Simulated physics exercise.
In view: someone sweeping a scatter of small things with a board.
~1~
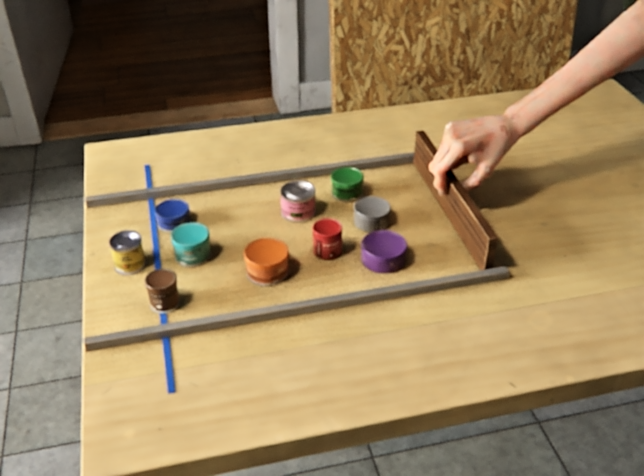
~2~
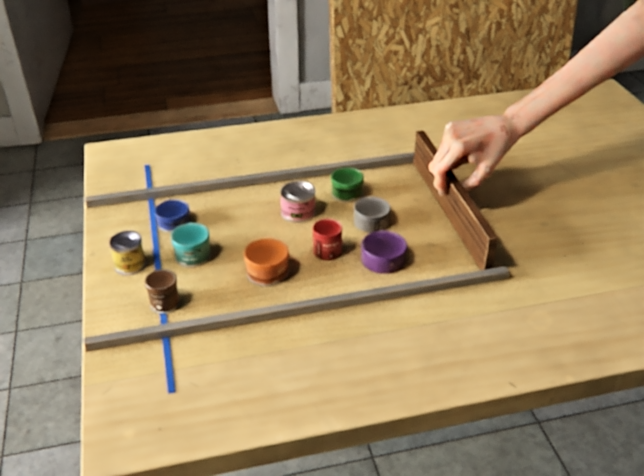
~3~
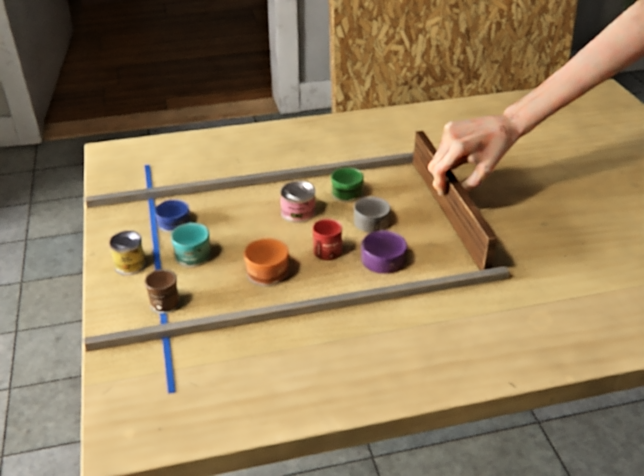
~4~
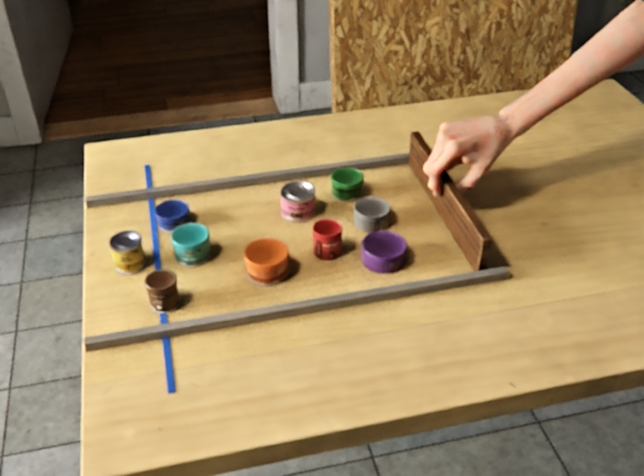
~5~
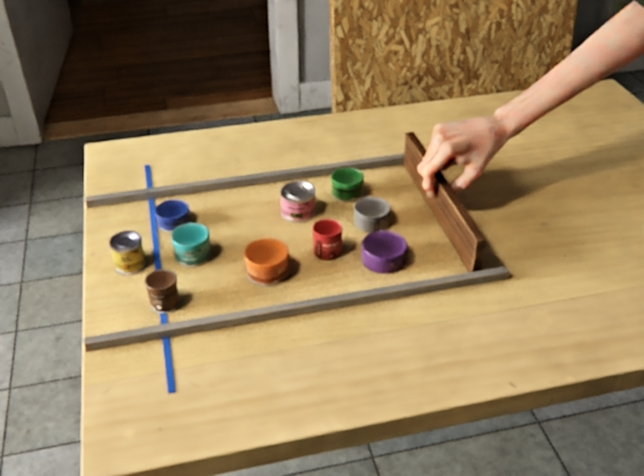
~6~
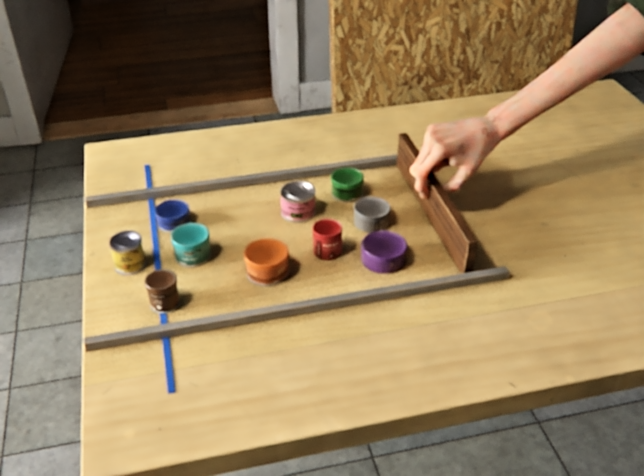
A hand reaches in from the right over a pale wooden table, seen from above at an angle, with grey floor tiles and a doorway behind. It grips a dark brown board between two grey rails; left of it sit purple, grey, green, red, pink, orange, turquoise, blue, brown and yellow containers, near blue tape. The board stays still, then slides slightly left, touching nothing, while the containers and camera remain still.
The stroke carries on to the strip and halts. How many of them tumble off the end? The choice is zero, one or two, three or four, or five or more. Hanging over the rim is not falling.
The number that fall off is one or two.
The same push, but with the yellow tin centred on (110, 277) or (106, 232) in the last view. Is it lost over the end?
Place by place, it is lost; survives.
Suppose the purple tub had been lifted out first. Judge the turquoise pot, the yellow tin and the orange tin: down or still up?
The turquoise pot survives; the yellow tin falls; the orange tin is kept.
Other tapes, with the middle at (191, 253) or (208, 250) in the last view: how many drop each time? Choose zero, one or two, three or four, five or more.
For each place: None at all; zero.
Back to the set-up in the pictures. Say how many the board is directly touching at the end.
In contact: 5.
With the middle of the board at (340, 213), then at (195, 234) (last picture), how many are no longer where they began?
At the one place 5, at the other 10.
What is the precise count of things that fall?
Exactly 1.
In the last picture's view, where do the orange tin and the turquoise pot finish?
First (105, 279), then (97, 253).
Soon after, none off yet; yellow tin at rest near (128, 253); brown pot at rest near (163, 292); blue tin at rest near (173, 216).
In the end, the number that fall off is one or two; gone, yellow tin.
